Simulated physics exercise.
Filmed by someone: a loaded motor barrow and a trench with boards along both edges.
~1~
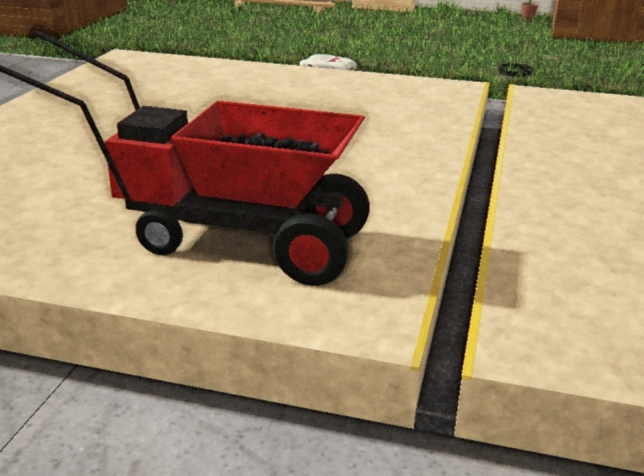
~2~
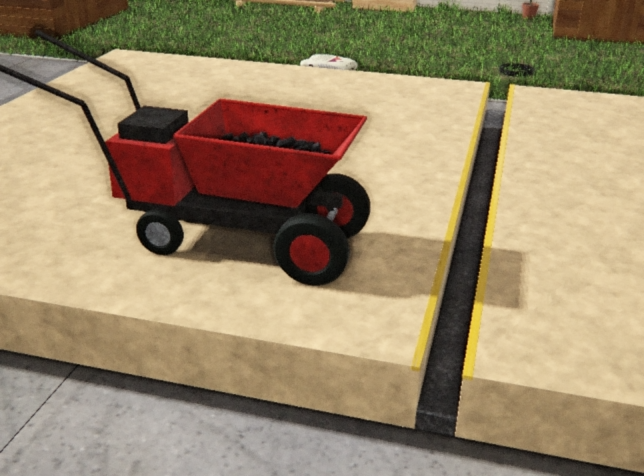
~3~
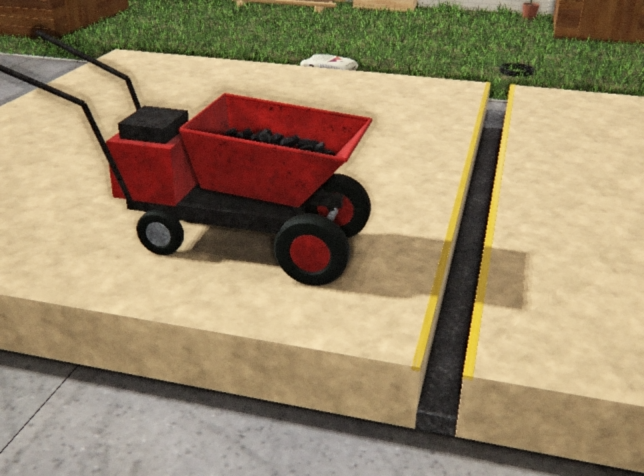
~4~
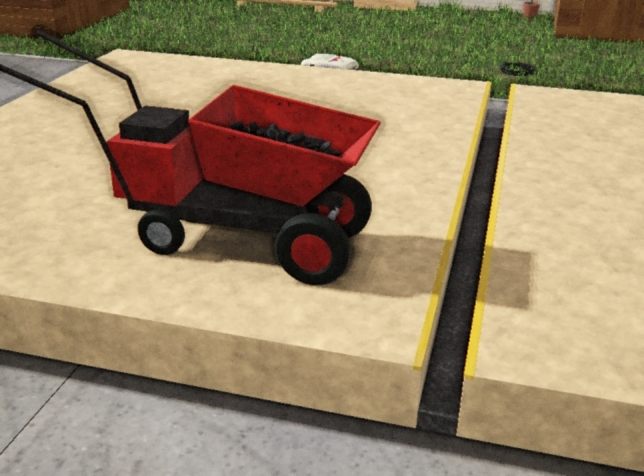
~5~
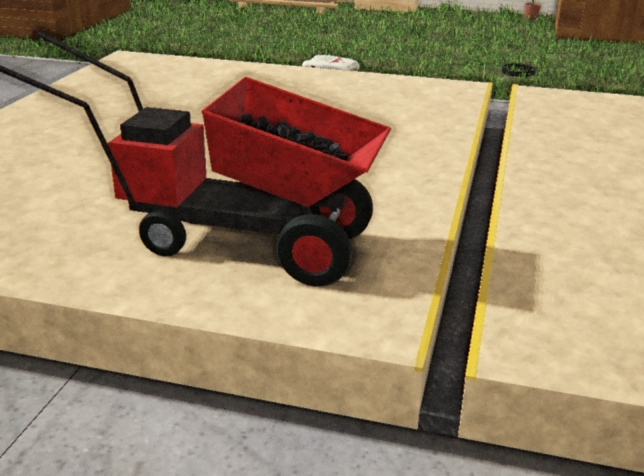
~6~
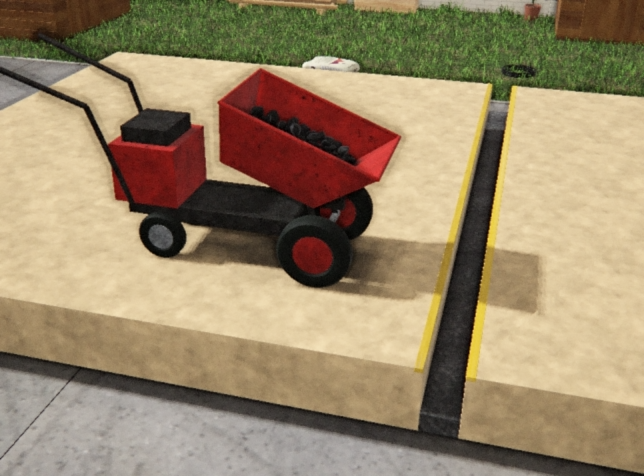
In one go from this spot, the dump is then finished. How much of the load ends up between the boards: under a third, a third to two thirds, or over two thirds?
Beyond two-thirds.
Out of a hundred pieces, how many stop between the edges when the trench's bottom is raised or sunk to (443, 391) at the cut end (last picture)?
I'd guess close to 70 percent.
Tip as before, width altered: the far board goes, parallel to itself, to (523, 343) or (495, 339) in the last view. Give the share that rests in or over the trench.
Roughly 100 % and 100 %.
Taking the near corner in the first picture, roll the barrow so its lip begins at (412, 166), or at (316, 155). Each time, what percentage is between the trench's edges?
Roughly 0 and 70 percent respectively.
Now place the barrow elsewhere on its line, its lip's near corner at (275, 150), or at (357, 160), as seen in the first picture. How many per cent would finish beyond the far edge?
I'd put it at around 0 percent the first time and 30 percent the second.
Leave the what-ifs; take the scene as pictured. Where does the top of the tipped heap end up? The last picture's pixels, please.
Close to (459, 279).
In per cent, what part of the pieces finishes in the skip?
Close to 0 percent.
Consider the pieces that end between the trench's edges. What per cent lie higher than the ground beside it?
About 5 in a hundred.
Soon, skip tipped steeply; all in the skip.
A while on, skip tipped right over; most in the skip; a small part short of the trench; about a quarter in or heaped over the trench; a stray few falling.
Towards the end, skip tipped right over; a stray few in the skip; a small part short of the trench; most in or heaped over the trench; a small part beyond it.
Finally, skip tipped right over; a stray few short of the trench; nearly all in or heaped over the trench; a small part beyond it.
